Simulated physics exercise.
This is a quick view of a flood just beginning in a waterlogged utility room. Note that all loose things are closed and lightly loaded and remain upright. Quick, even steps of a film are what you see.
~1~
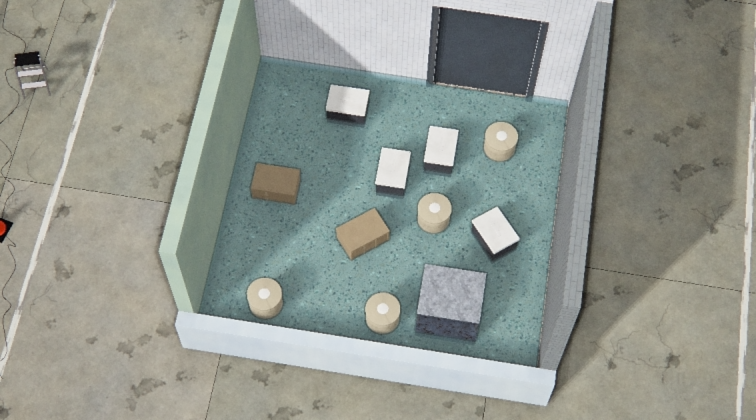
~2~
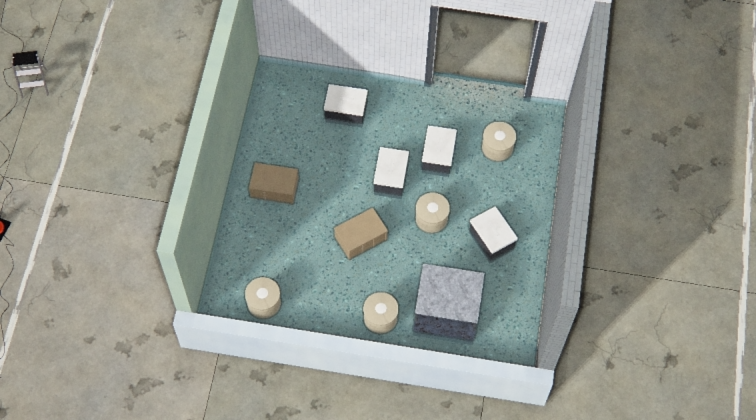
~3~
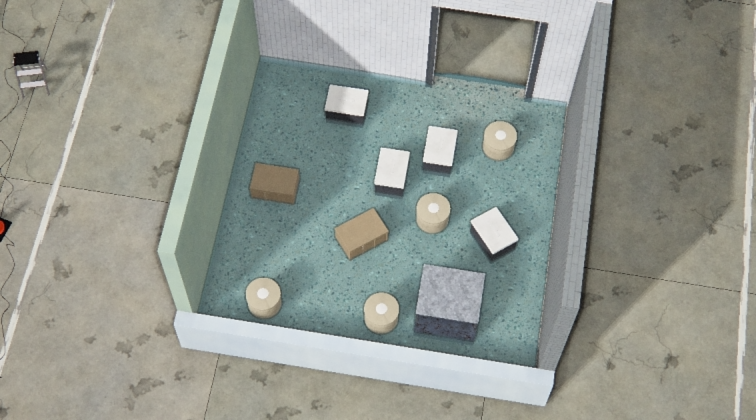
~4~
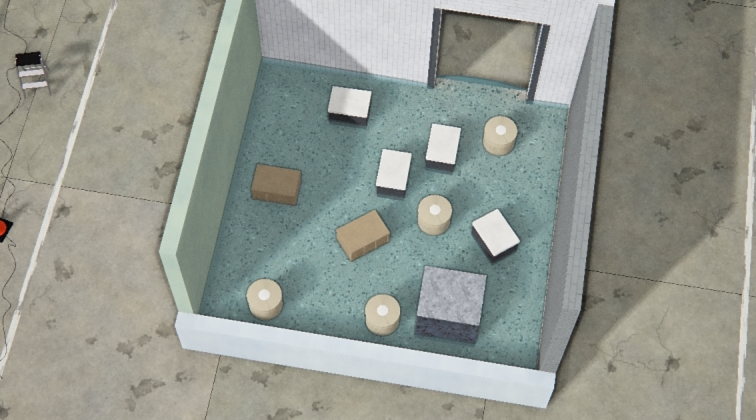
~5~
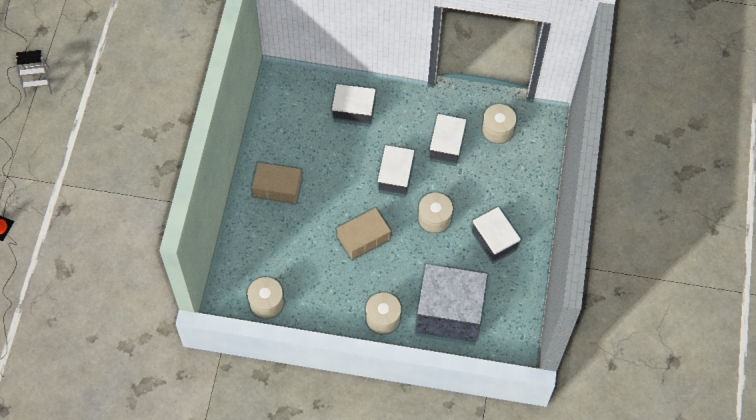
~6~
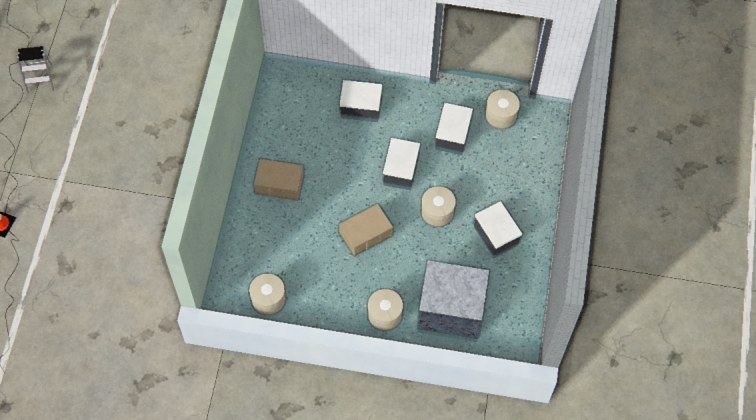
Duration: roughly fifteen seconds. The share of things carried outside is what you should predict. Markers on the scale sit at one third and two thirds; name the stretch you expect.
Honestly, the part swept out lands in the middle band of thirds.
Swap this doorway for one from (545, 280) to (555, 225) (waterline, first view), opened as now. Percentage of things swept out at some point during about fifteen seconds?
I reckon close to 40 per cent.
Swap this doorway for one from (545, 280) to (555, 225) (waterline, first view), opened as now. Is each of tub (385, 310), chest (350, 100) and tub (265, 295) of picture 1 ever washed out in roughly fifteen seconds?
The three read no escape, no escape and no escape, respectively.
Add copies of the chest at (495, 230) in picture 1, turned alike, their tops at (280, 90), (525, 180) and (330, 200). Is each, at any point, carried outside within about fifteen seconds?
Here's how it goes, in order: Does not get out, then gets out, then does not get out.
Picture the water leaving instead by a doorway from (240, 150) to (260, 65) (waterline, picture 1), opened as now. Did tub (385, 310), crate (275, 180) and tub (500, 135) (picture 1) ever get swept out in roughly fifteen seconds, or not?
Retained, lost, retained.
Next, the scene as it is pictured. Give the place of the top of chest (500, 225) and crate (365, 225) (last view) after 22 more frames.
The first should be around (525, 118) and the second around (430, 163).
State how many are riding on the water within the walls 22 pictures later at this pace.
Count: 4.
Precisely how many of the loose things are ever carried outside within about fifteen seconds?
Total: 5.
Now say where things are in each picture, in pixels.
A tub at (502, 136) floats; a chest at (441, 145) floats; 0 of 10 have shifted, in the first picture.
A tub at (500, 136) floats; a chest at (440, 145), afloat; 0 of 10 have shifted, in the second picture.
A tub at (501, 135), afloat; a chest at (441, 145), afloat; 0 of 10 have shifted, in the third picture.
A tub at (501, 130) floats, close to its start; a chest at (444, 143) floats, close to its start; 2 of 10 have shifted, in the fourth picture.
A tub at (500, 118) floats, a stride from its start; a chest at (448, 134), afloat, close to its start; 3 of 10 have shifted, in the fifth picture.
A tub at (503, 104), afloat, a stride from its start; a chest at (455, 122) floats, a stride from its start; 5 of 10 have shifted, in the sixth picture.
A moment on, 1 of 10 are out; 9 afloat.
Next, 4 of 10 are out; 6 afloat.
Later, 5 of 10 are out; 4 afloat.
In the end, 5 of 10 are out; 4 afloat.
